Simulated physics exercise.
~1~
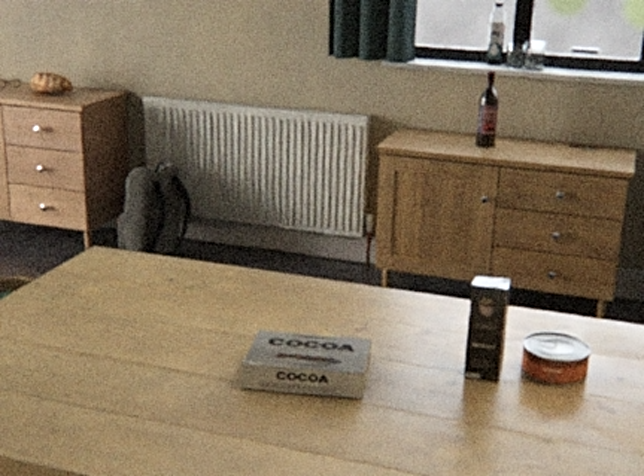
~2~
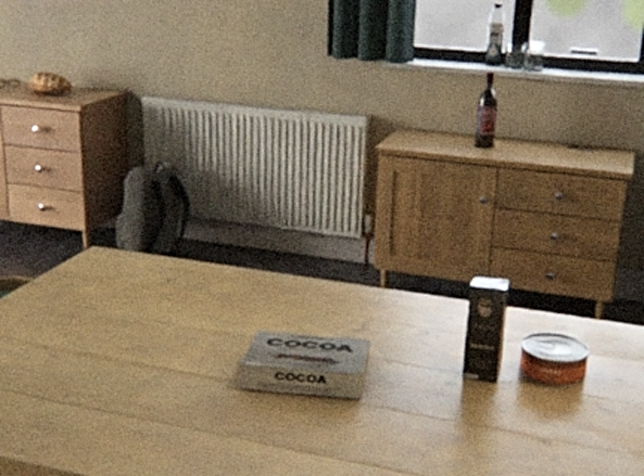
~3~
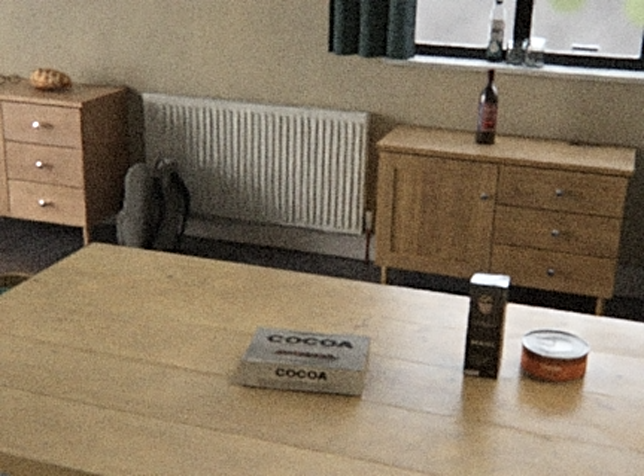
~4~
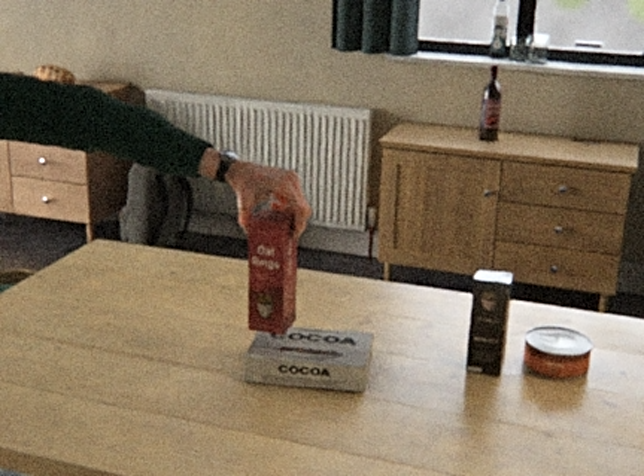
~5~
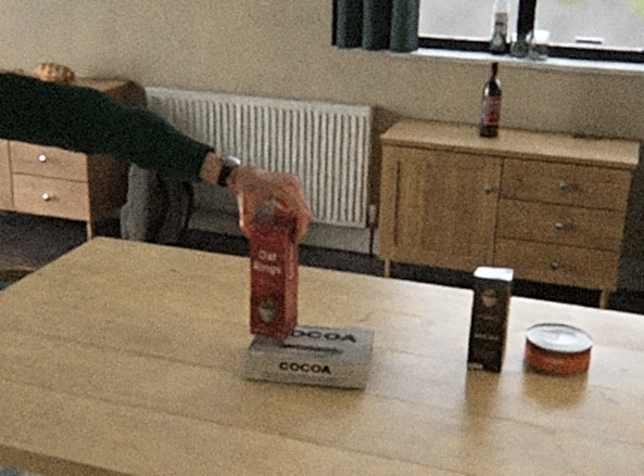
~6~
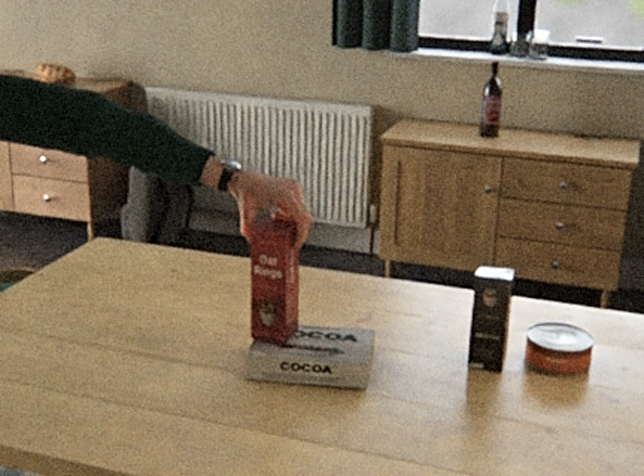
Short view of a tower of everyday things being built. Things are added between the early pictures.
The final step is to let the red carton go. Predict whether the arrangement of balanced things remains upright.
It remains upright.
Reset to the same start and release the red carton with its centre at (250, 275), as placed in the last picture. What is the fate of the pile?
Observed: Pile falls.
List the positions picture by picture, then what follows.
In the first frame, the last thing is not in view yet; orange tub (555, 358).
In the second frame, the last thing is not in view yet; white packet (307, 364).
In the third frame, the last thing is not in view yet; black carton (486, 326).
The fourth frame shows coming down; red carton (273, 272); orange tub (557, 352).
The fifth frame shows coming down; red carton (274, 277); white packet (311, 354).
The sixth frame shows set down, still held; red carton (275, 281); black carton (491, 319).
Then, 0.30 s past the last view, nothing moves.
Then, 0.80 s past the last view, red carton resting near (275, 281).
Finally, all 4 still in place. Final places as the last picture's camera would see them, red carton near (275, 281). The pile keeps its balance.
